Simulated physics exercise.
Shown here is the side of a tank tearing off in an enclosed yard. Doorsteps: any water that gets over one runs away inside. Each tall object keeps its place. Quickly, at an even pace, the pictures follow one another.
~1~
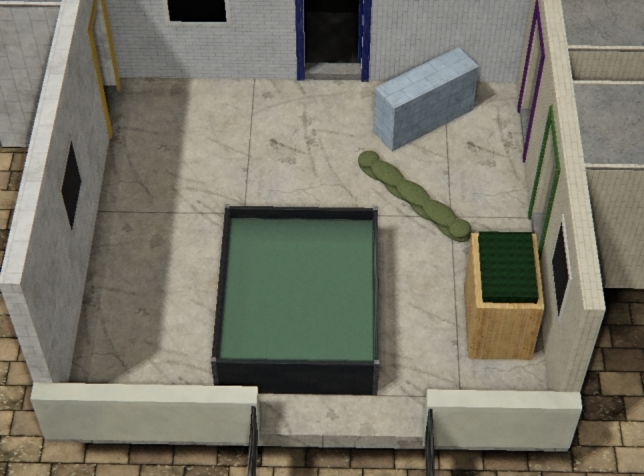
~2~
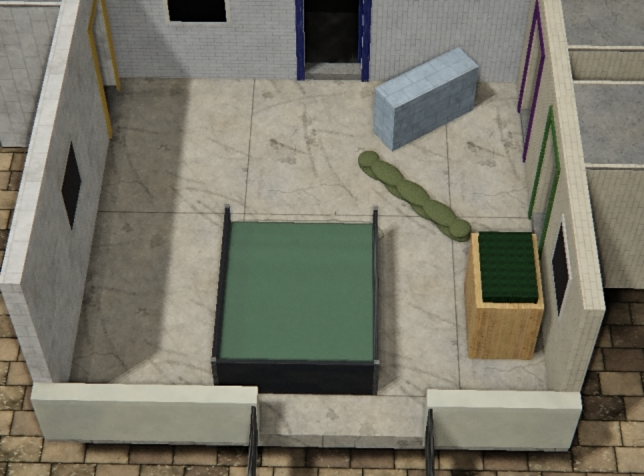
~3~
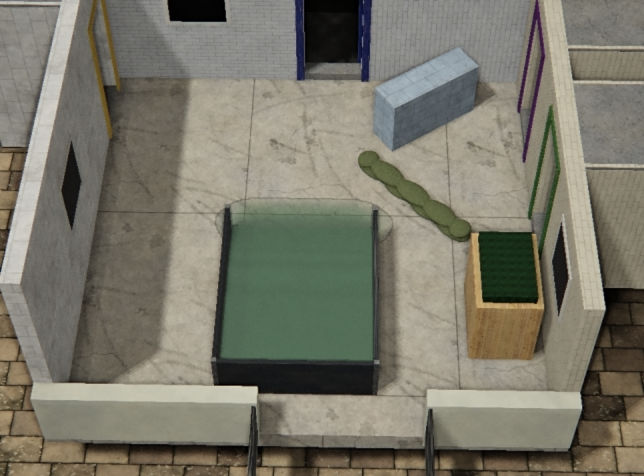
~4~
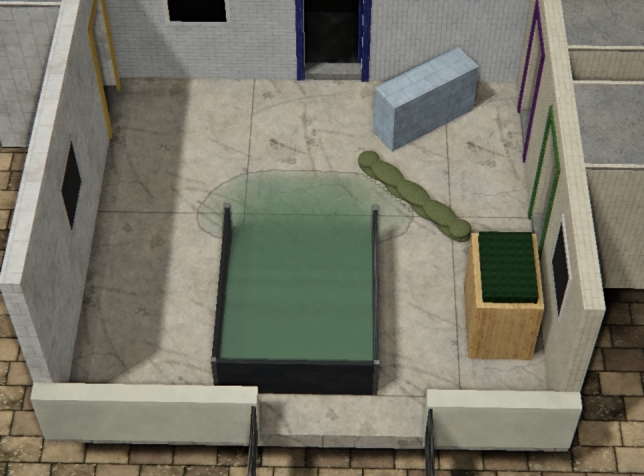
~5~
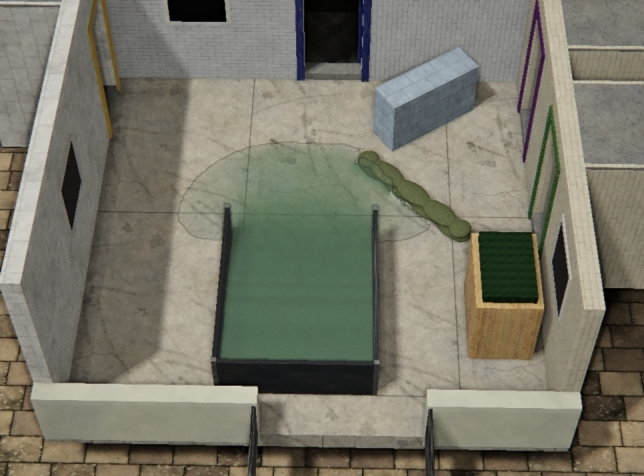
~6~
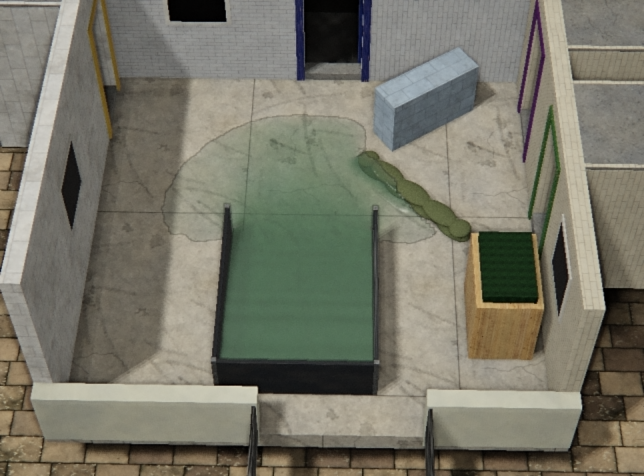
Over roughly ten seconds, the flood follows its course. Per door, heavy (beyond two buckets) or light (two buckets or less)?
Purple door - light; green door - light; yellow door - heavy; blue door - heavy.
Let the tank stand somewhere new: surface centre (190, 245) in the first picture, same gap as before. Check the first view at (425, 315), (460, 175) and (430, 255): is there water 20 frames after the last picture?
Points in order: Not reached; not reached; not reached.
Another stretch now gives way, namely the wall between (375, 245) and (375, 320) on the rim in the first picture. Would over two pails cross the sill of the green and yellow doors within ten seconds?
In that setup the green door runs over the limit, but the yellow door keeps within bounds.
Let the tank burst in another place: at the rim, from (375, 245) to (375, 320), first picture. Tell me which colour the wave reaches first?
That's the one in green.
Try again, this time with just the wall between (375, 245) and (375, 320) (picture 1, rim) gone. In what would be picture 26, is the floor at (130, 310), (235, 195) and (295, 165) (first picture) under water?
Taking the points in order: Unwetted, swamped and swamped.
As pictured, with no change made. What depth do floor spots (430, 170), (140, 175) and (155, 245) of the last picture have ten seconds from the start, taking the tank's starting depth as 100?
6, 10, 10 %.
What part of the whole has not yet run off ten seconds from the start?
About 82 %.
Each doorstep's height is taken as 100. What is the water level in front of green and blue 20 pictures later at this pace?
I'd say around 20 and 170 in a hundred.
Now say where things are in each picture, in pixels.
Still water in the tank at (298, 285), in the first picture.
Water pours out on the tank's far side and has run to (379, 238), in the second picture.
The front is at (387, 225), out from the gap on the tank's far side, in the third picture.
Water pours out on the tank's far side and has run to (403, 206), in the fourth picture.
Water pours out on the tank's far side and has run to (235, 157), in the fifth picture.
Water pours out on the tank's far side and has run to (265, 122), in the sixth picture.
A moment on, water covers 35 % of the floor; the purple door not reached, the green door not reached, the yellow door not reached, the blue door over two buckets in.
Next, water covers 45 % of the floor; the purple door not reached, the green door not reached, the yellow door wet at the sill, nothing in, the blue door far over two buckets in.
Then, water covers 60 % of the floor; the purple door wet at the sill, nothing in, the green door wet at the sill, nothing in, the yellow door over two buckets in, the blue door far over two buckets in.
Later, water covers 90 % of the floor; the purple door wet at the sill, nothing in, the green door wet at the sill, nothing in, the yellow door far over two buckets in, the blue door far over two buckets in.
In the end, water covers 95 % of the floor; the purple door wet at the sill, nothing in, the green door wet at the sill, nothing in, the yellow door far over two buckets in, the blue door far over two buckets in.
